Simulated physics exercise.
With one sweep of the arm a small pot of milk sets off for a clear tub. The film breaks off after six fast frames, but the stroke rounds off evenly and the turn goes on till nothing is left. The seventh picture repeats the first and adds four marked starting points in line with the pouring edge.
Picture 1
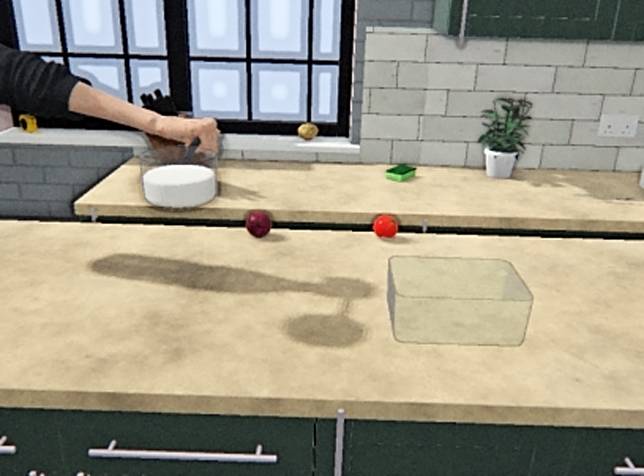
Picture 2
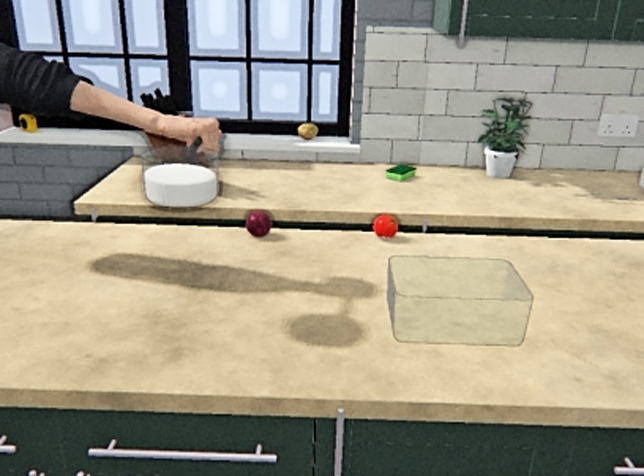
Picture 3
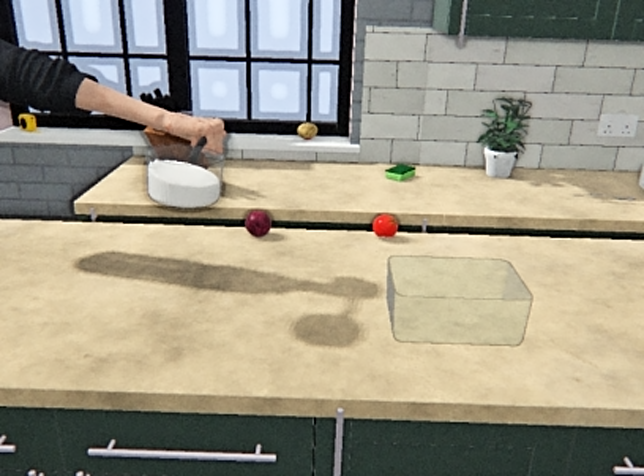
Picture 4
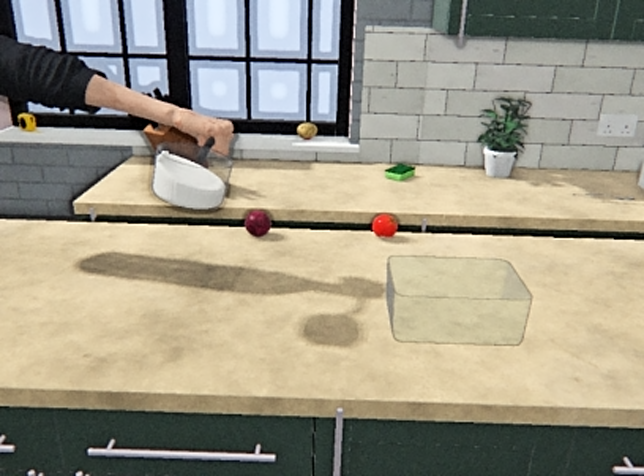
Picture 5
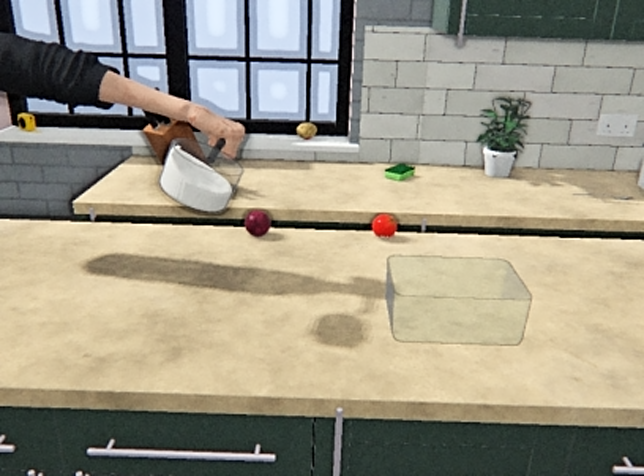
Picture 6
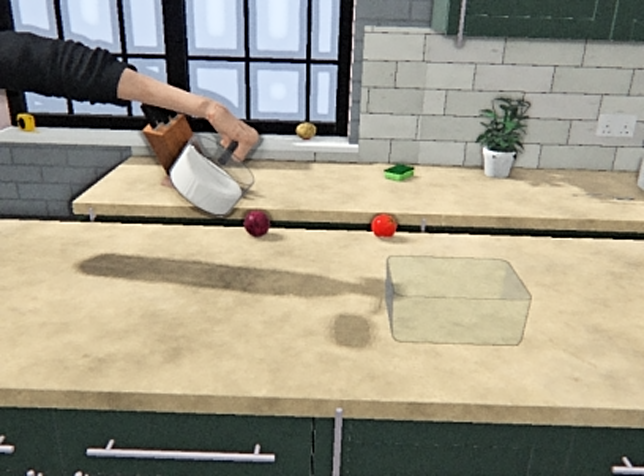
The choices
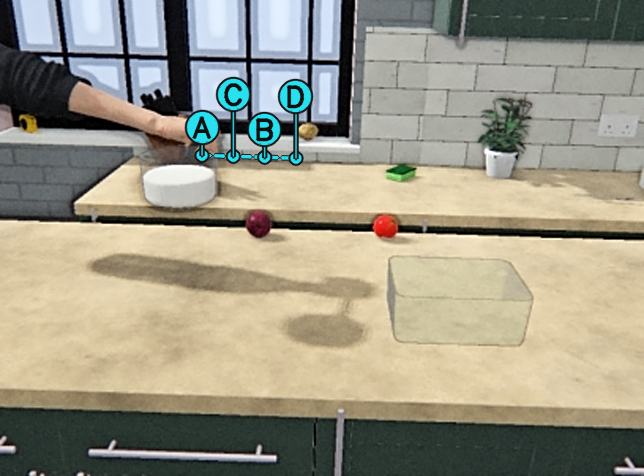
The clip opens on a kitchen where a hand, reaching in from the left, holds a clear pot of white milk upright above a pale counter, with a clear tub to the right. The pot stays nearly still, then the hand shifts it slightly rightward and tilts it steadily further, the milk remaining inside.
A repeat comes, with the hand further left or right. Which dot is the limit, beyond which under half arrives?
I would pick place C.
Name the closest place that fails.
That would be A.
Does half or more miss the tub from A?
Yes, it does.
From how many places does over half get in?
Three of the four.
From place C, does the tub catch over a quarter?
Yes, clearly.
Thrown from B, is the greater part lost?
No, that is safe.
On the marked copy, A at (202, 155); B at (264, 157); C at (233, 156); D at (295, 158).
If A is chosen, about 5 % lands in the tub, 89 % falls short and 6 % goes beside or beyond.
If B is chosen, about 65 % lands in the tub, 8 % falls short and 27 % goes beside or beyond.
If C is chosen, about 73 % lands in the tub, 13 % falls short and 13 % goes beside or beyond.
If D is chosen, about 67 % lands in the tub, 11 % falls short and 22 % goes beside or beyond.
